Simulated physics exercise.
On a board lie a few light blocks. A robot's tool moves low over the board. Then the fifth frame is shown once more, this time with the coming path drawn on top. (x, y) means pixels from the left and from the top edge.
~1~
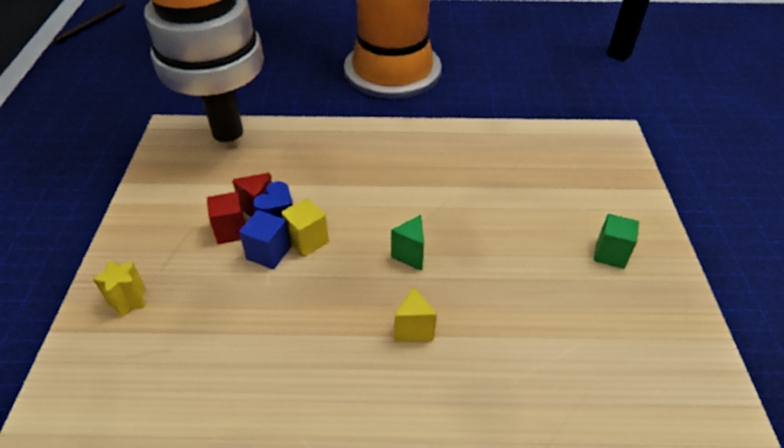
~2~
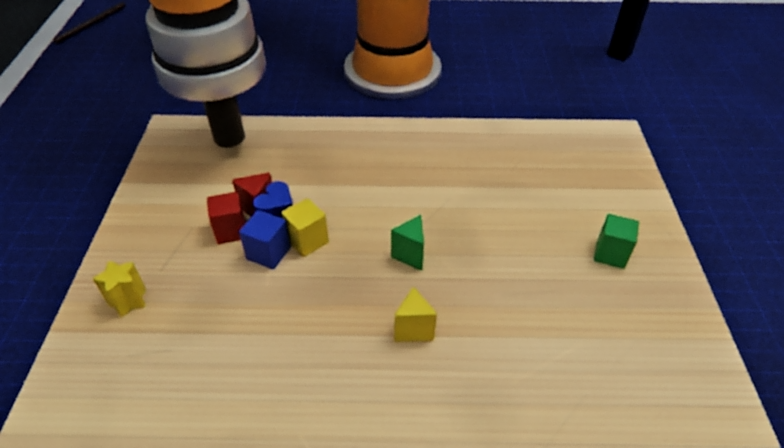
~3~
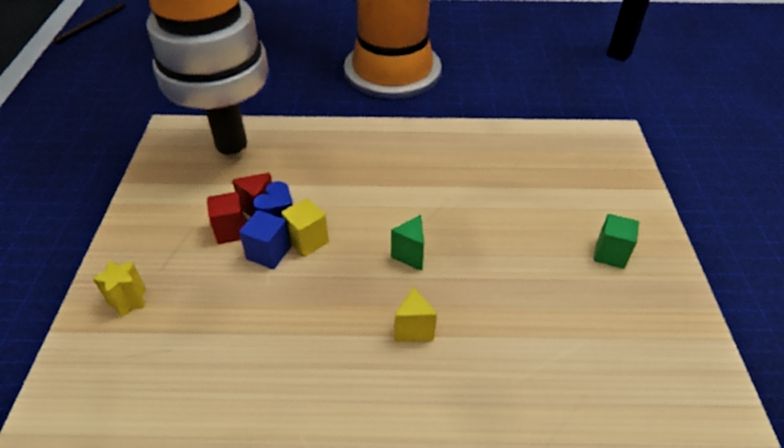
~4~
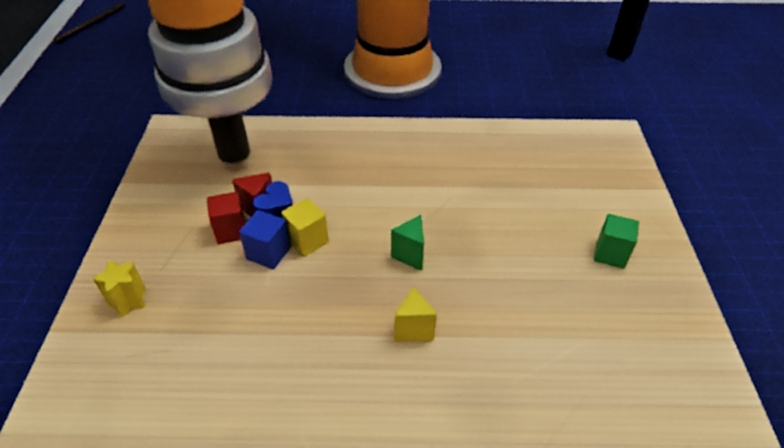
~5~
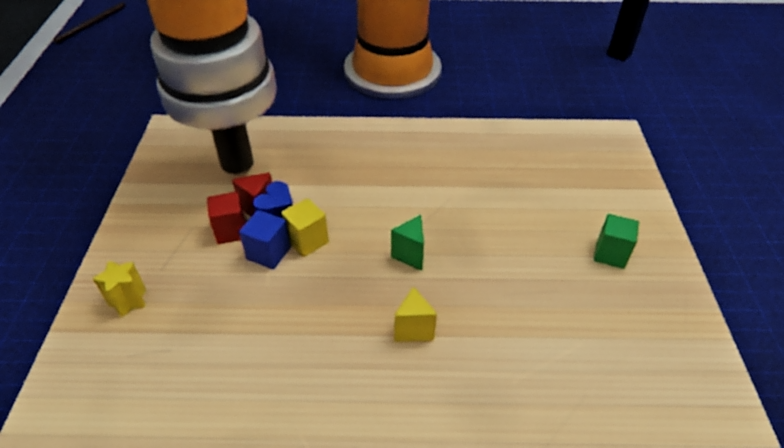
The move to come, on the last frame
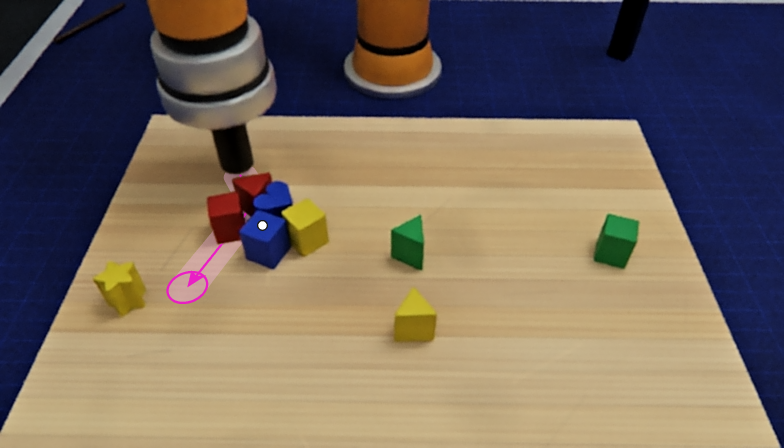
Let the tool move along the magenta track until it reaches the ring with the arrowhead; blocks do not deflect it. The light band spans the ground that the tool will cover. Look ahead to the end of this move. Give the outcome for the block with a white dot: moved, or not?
Well, the block with a white dot shifts from its place.
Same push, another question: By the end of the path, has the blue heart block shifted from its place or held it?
By the last moment of the path, the blue heart block has shifted.
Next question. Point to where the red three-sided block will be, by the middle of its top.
It should be at about (251, 211).
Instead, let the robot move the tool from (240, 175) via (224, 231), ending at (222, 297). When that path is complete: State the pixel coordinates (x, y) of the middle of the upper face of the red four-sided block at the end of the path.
About (229, 296).
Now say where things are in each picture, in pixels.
In the first frame, tool tip at (228, 133); block tops, red four-sided block at (223, 204); red three-sided block at (252, 182); blue four-sided block at (262, 225); blue heart block at (274, 195).
In the second frame, tool at (230, 138); blocks unchanged.
In the third frame, tool at (232, 145); blocks unchanged.
In the fourth frame, tool at (234, 154); blocks unchanged.
In the fifth frame, tool at (238, 164); red four-sided block at (223, 204); red three-sided block at (252, 182); blue four-sided block at (262, 225); blue heart block at (274, 195).
Path on the board, from (240, 175) over (249, 208) and (221, 246) to (187, 287); the dot is on the blue four-sided block.
What follows on the original path. One third of the way, tool at (246, 197); red four-sided block at (217, 211), turned 20° clockwise; red three-sided block at (254, 198), turned 15° anticlockwise; blue heart block at (282, 200), turned 25° anticlockwise.
Two thirds of the way, tool at (216, 235); red four-sided block at (195, 245), turned 35° clockwise; red three-sided block at (251, 211), turned 50° anticlockwise; blue four-sided block at (262, 235), turned 15° anticlockwise; blue heart block at (283, 200), turned 30° anticlockwise.
At the end, tool at (183, 276); red four-sided block at (165, 291); red three-sided block at (251, 211), turned 50° anticlockwise; blue four-sided block at (262, 235), turned 15° anticlockwise; blue heart block at (283, 200), turned 30° anticlockwise.
